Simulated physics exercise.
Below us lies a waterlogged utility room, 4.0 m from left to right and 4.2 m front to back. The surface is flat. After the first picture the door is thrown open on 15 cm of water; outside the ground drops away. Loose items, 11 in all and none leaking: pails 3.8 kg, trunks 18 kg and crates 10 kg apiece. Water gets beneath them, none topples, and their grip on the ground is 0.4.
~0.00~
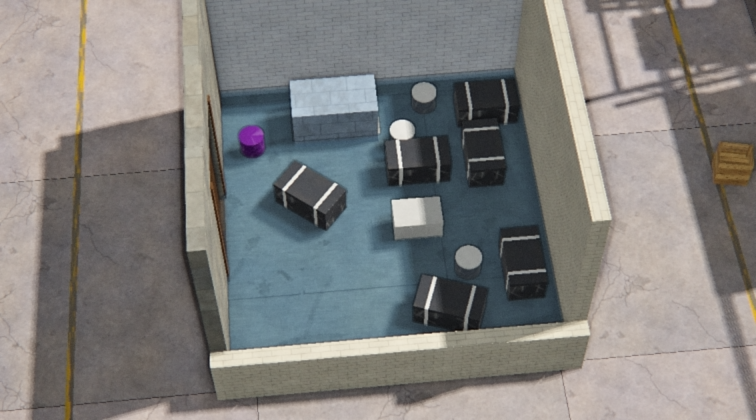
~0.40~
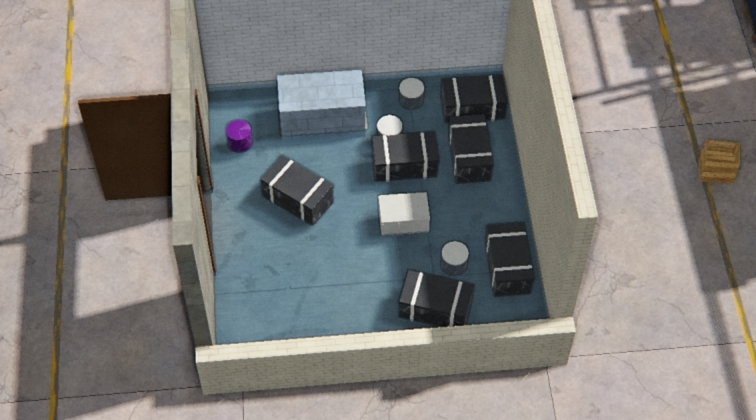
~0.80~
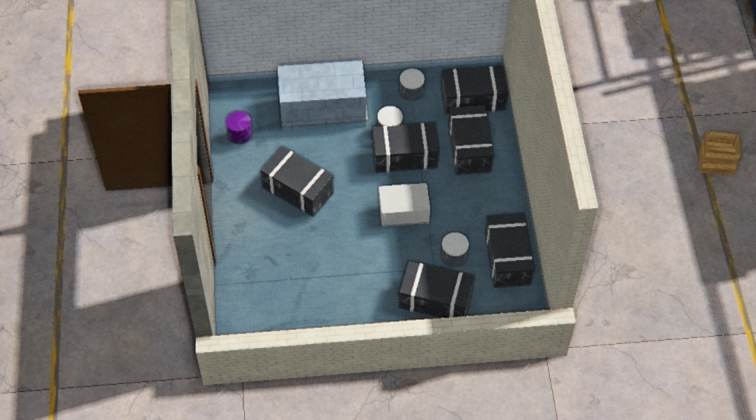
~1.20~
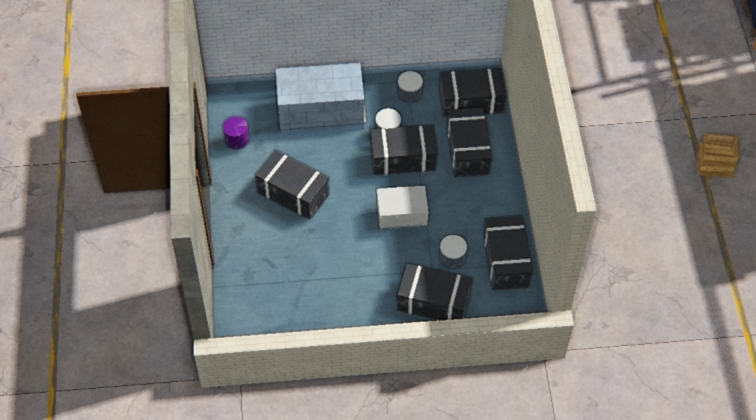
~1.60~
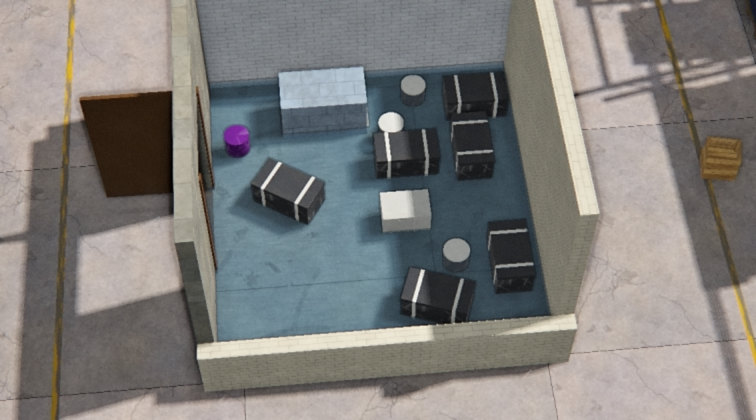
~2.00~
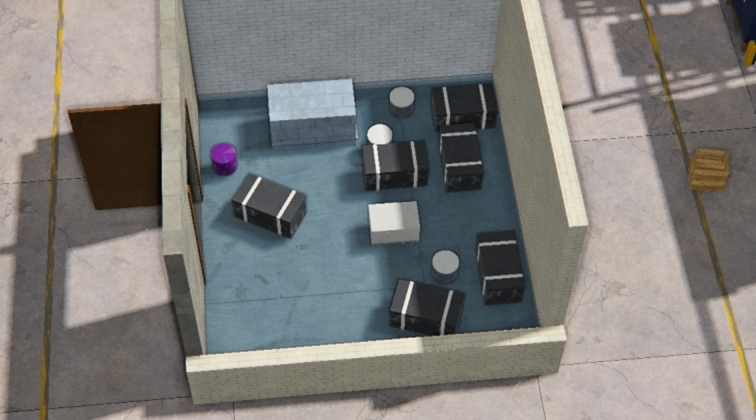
A brown door opens, then a black trunk and the purple pail drift slightly left.
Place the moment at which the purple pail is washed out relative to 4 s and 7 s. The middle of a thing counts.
Expect it between the two times.
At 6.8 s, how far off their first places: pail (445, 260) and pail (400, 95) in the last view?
In turn: 40 cm, 30 cm.
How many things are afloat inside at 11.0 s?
At that moment 9.
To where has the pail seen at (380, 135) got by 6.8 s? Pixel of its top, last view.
At about (314, 144).
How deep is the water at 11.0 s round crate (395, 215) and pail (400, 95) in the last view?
About 10 and 11 cm.
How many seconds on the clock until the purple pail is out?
Near 5.0 s.
After 3.0 s the purple pail is near (217, 168), 0.5 m from its start, afloat; 0 of 11 are out; 11 afloat.
After 6.8 s the purple pail has gone out (at 4.8 s); 2 of 11 are out; 9 afloat.
After 11.0 s the purple pail has gone out (at 4.8 s); 2 of 11 are out; 9 afloat.
After 15.0 s the purple pail has gone out (at 4.8 s); 3 of 11 are out; 8 afloat.
